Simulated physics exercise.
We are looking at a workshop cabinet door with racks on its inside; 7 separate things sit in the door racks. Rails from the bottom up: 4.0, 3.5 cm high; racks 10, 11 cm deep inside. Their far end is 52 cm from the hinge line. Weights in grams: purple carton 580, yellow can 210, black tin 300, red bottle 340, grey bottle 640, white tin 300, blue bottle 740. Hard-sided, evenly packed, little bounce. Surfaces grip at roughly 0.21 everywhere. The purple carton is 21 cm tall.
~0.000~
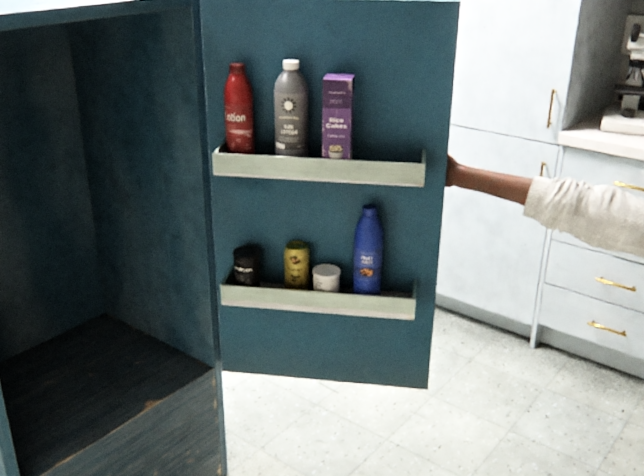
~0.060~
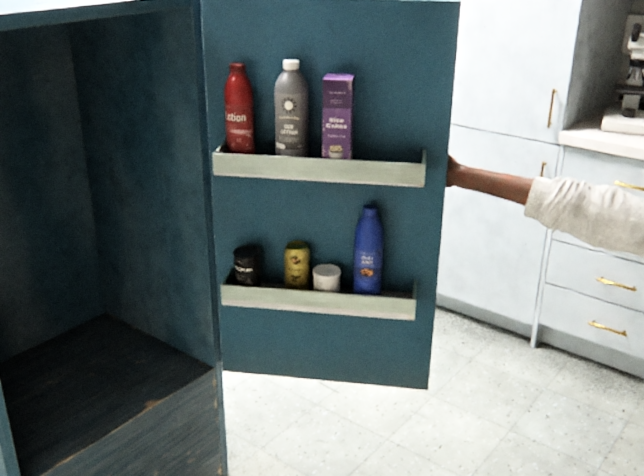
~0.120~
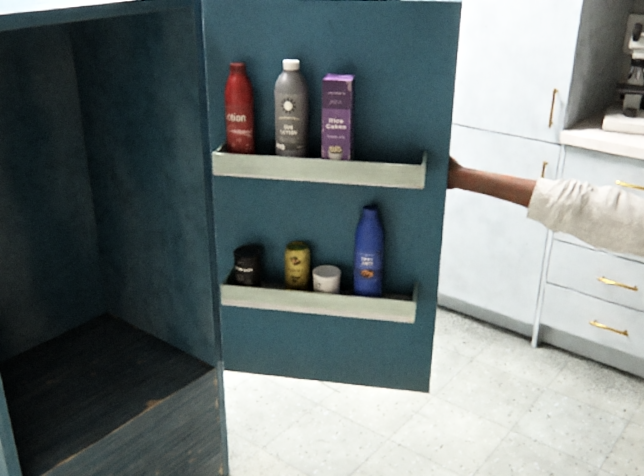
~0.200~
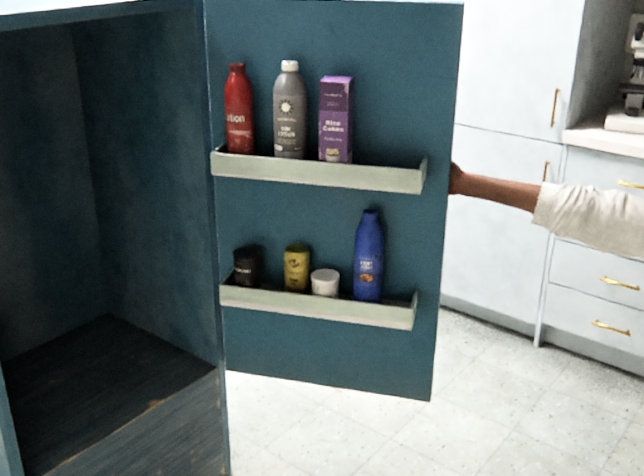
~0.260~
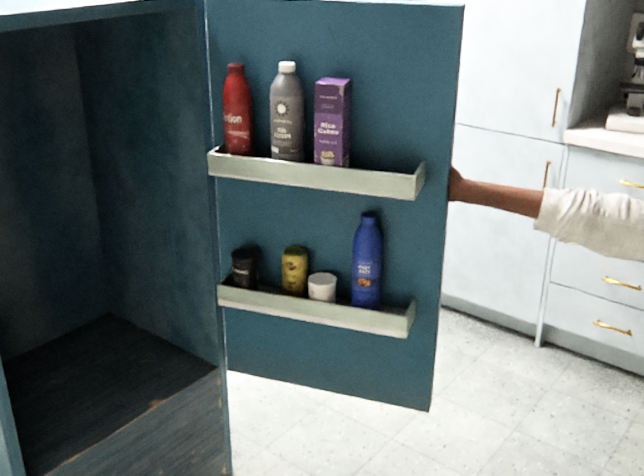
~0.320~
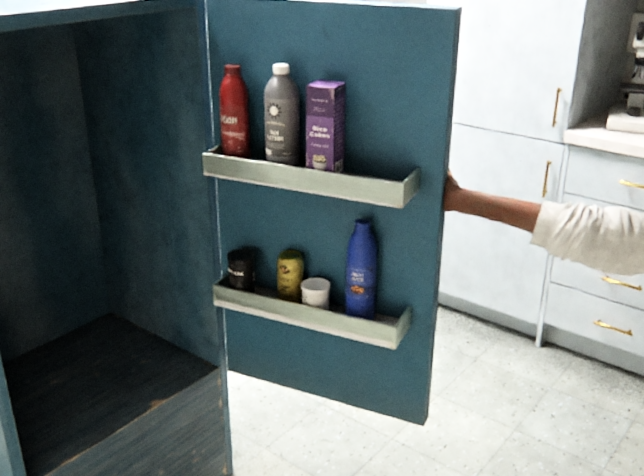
A teal cabinet door, seen from in front of the open, empty cabinet in a bright room with white drawers and a pale tiled floor, swings slowly. Its upper rack holds a red bottle, a grey bottle and a purple carton; the lower holds a black container, a yellow one, a small white one and a blue bottle. Barely moving at first, it then turns partway toward the viewer, a hand at its right edge, racks and contents riding along, while the camera stays still.
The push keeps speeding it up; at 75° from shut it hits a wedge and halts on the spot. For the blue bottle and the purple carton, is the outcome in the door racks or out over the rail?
The blue bottle comes out, the purple carton comes out.
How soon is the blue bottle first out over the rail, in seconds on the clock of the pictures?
At about 0.6 s.
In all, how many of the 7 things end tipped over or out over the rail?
That comes to 2.
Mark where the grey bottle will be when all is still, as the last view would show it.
At about (236, 127).
After 0.72 s, open by 75°; purple carton and blue bottle now out over the rail; grey bottle 5° off upright; yellow can moved 3 cm.
After 1.02 s, open by 75°; yellow can moved 3 cm; red bottle moved 2 cm.
In the end (1.5 s), out over the rail, purple carton and blue bottle; the other 5 under 5 cm from the start.
